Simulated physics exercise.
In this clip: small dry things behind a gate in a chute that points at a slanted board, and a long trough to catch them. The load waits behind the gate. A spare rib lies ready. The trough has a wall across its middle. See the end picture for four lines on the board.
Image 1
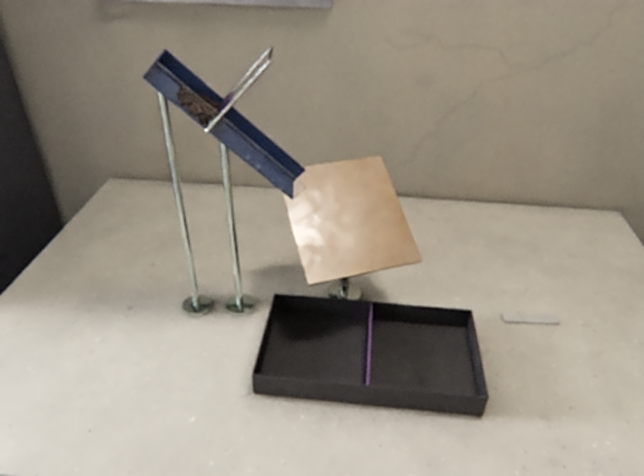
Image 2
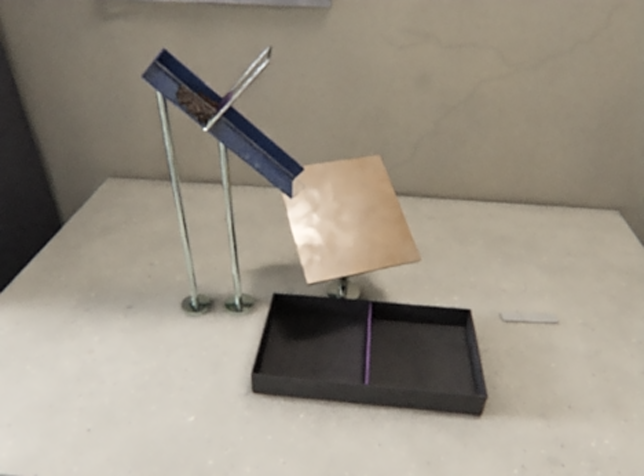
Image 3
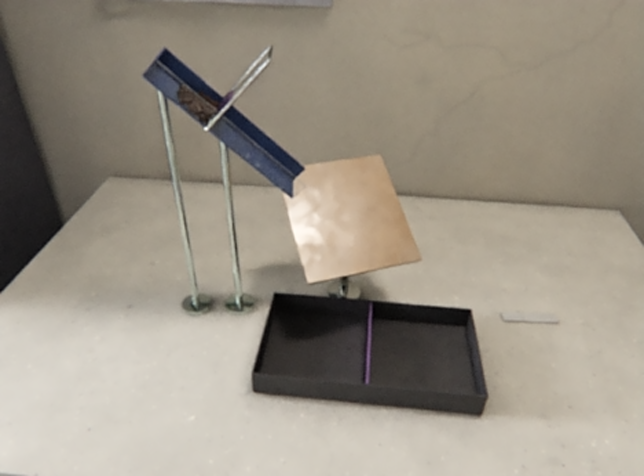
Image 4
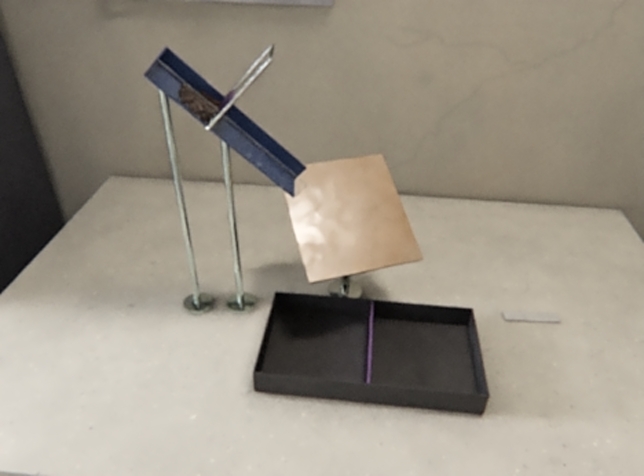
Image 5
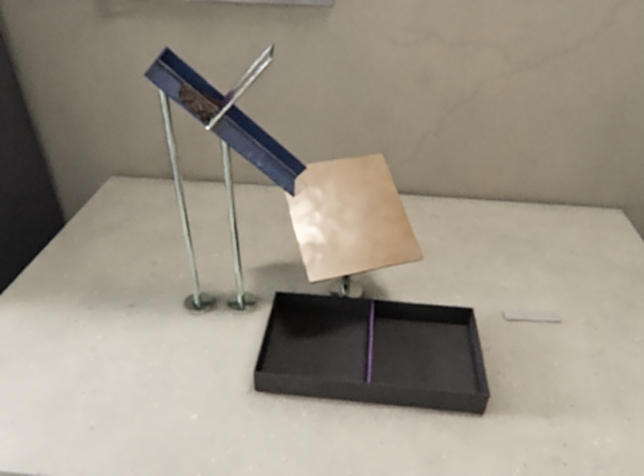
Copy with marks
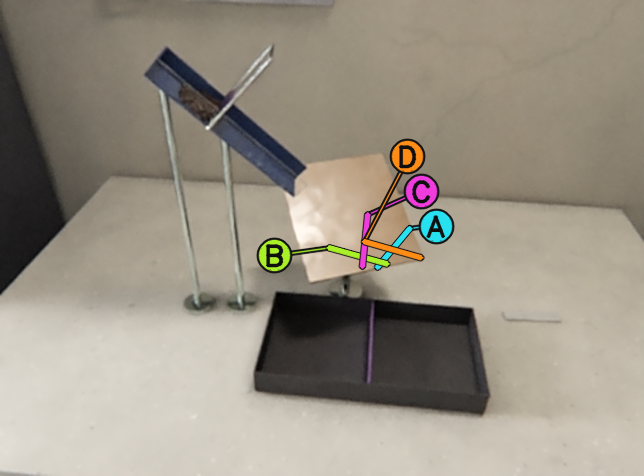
A blue chute holds small brown pieces behind a gate, and nothing visibly moves.
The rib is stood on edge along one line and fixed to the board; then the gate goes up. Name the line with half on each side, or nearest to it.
I would pick line A.
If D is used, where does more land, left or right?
Right.
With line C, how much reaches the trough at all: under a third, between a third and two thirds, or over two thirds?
Over two thirds.
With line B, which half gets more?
Right.
On the marked copy, line A from (409, 228) to (377, 267); line B from (329, 247) to (386, 263); line C from (367, 214) to (362, 266); line D from (364, 241) to (420, 257).
For line A, of what is caught, about half in the left half, about half in the right.
For line B, of what is caught, none in the left half, all in the right.
For line C, of what is caught, most in the left half, a small part in the right.
For line D, of what is caught, none in the left half, all in the right.
